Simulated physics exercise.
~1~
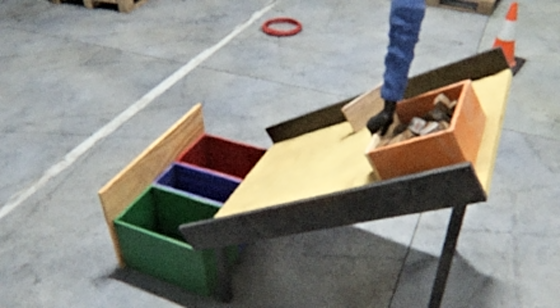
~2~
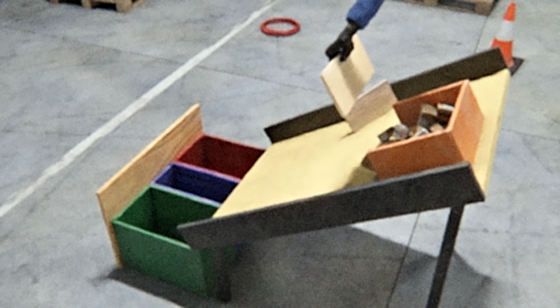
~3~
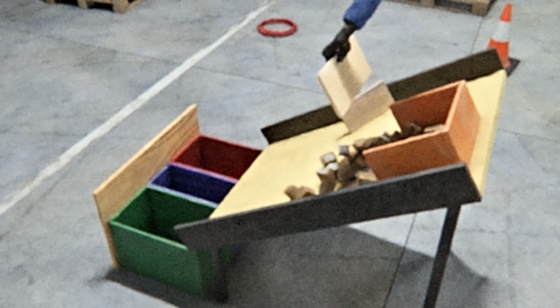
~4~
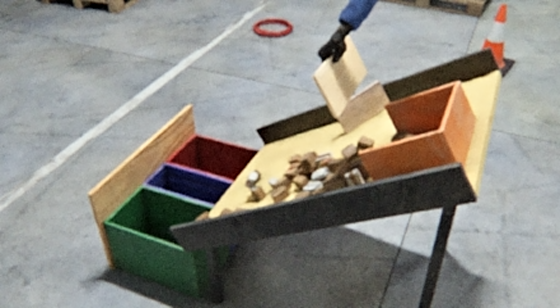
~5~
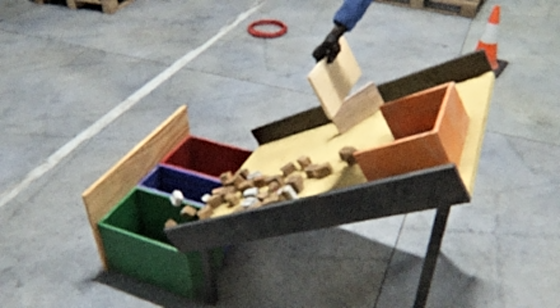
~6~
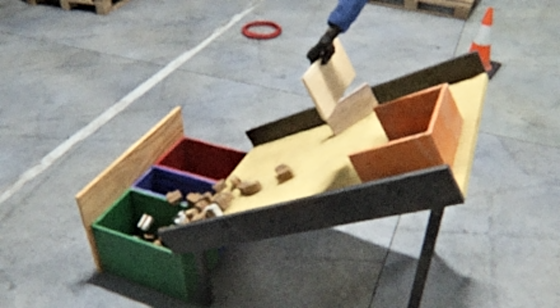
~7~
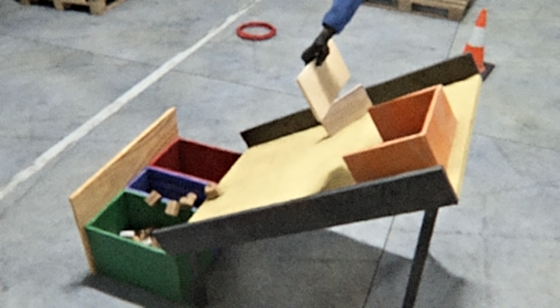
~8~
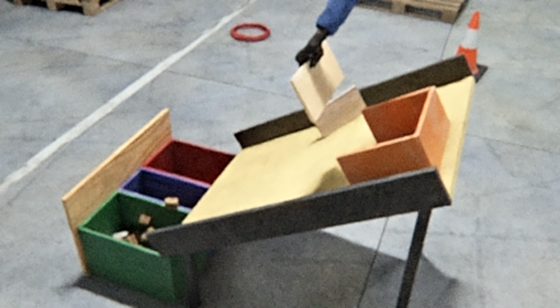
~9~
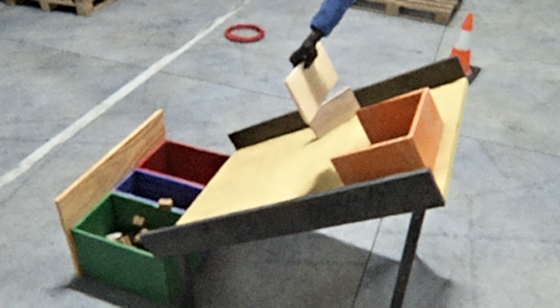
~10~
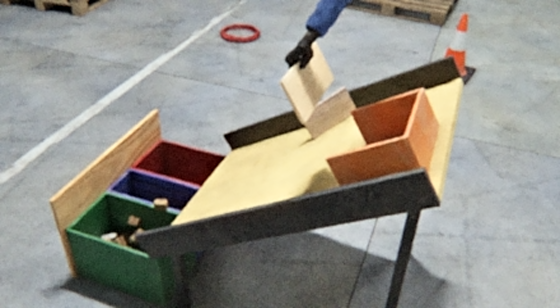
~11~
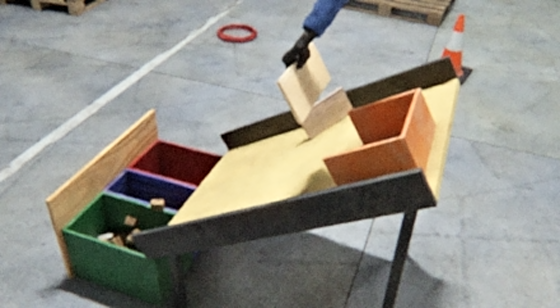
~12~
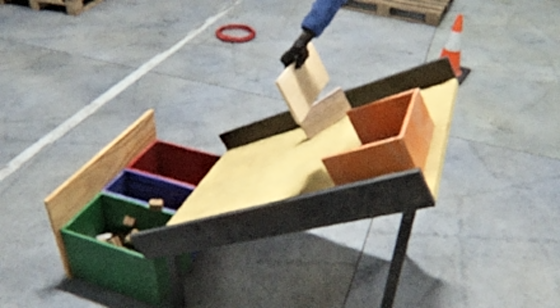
Small blocks sliding down a tilted board after a gloved hand lifts a gate, dropping into green and blue boxes, mostly green.
